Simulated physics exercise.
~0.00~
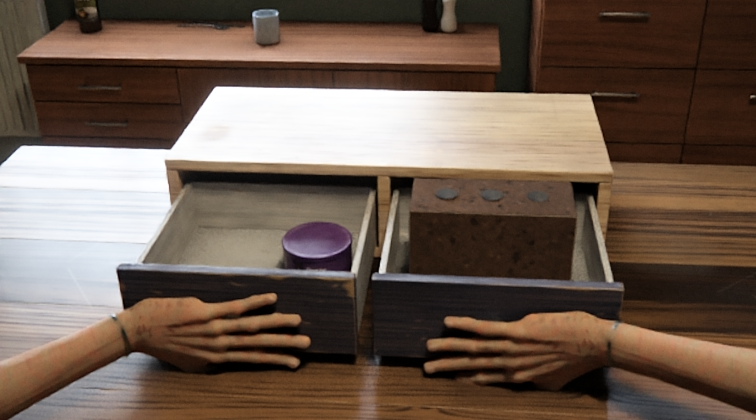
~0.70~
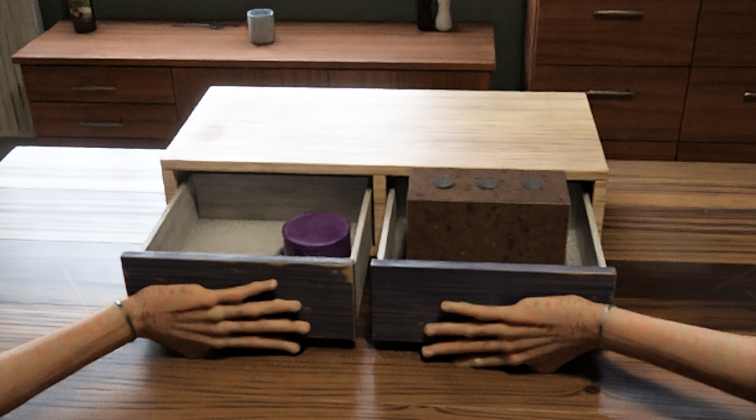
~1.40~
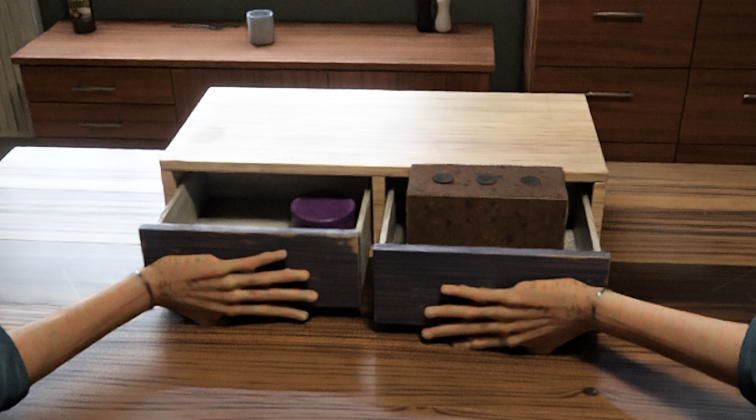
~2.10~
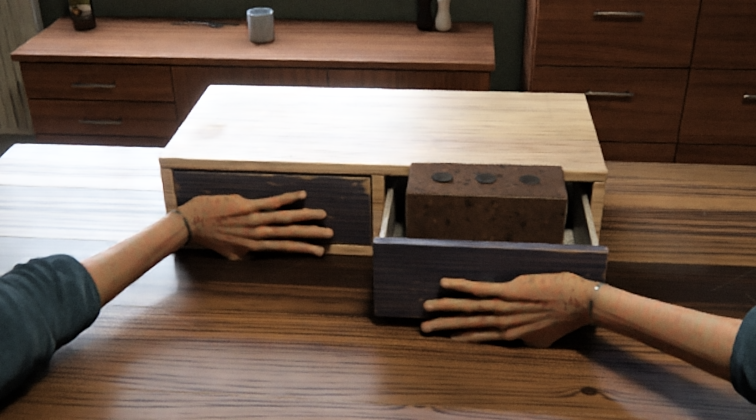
The footage shows two hands pushing in a pair of dark-fronted drawers, the left holding a purple tub and the right a tall brown brick; the left drawer slides in until it looks shut, while the right moves in slightly and stays open with the brick still showing.
